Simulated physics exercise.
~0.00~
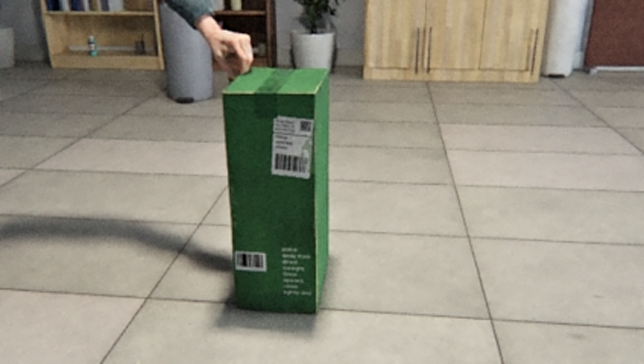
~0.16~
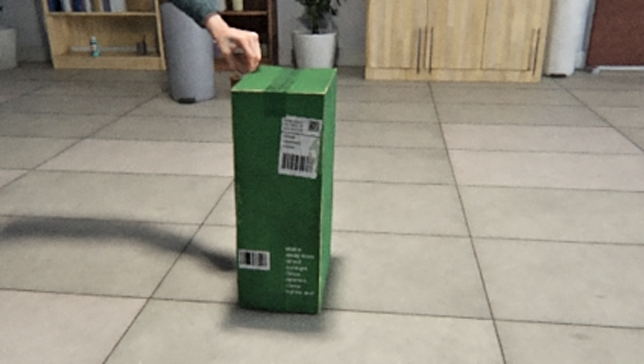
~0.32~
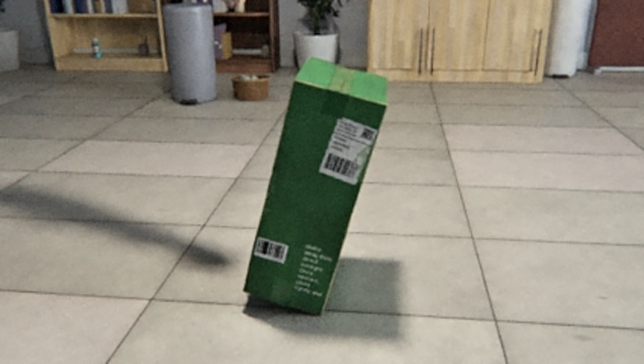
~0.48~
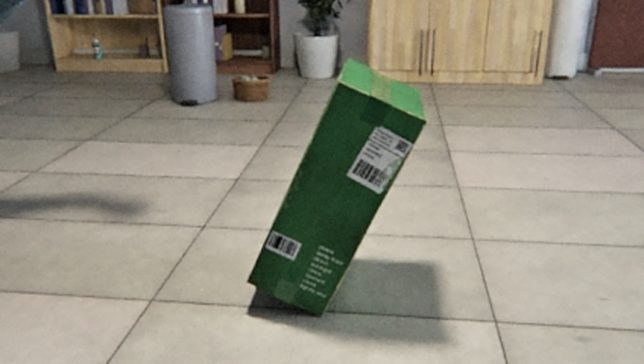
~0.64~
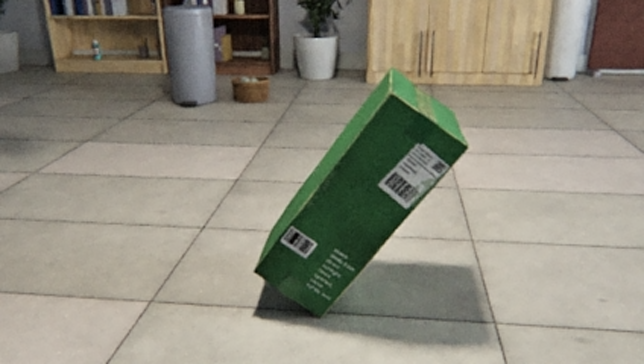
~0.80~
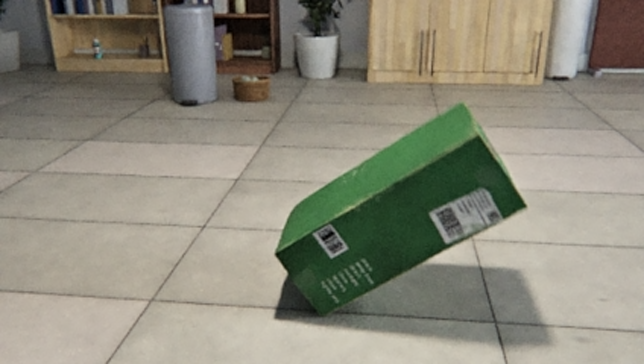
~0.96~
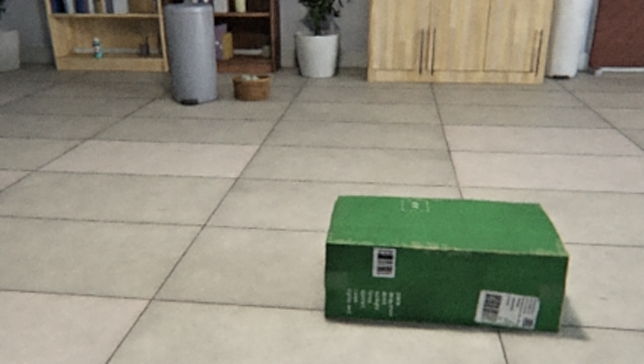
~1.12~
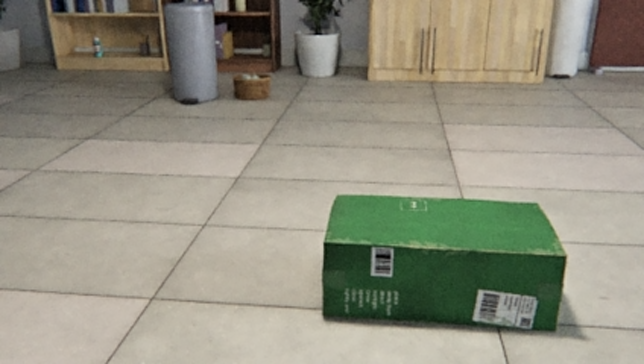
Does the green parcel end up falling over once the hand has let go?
Yes, it keeps leaning to the right until it goes down, and it ends up lying on its side on the tiles.
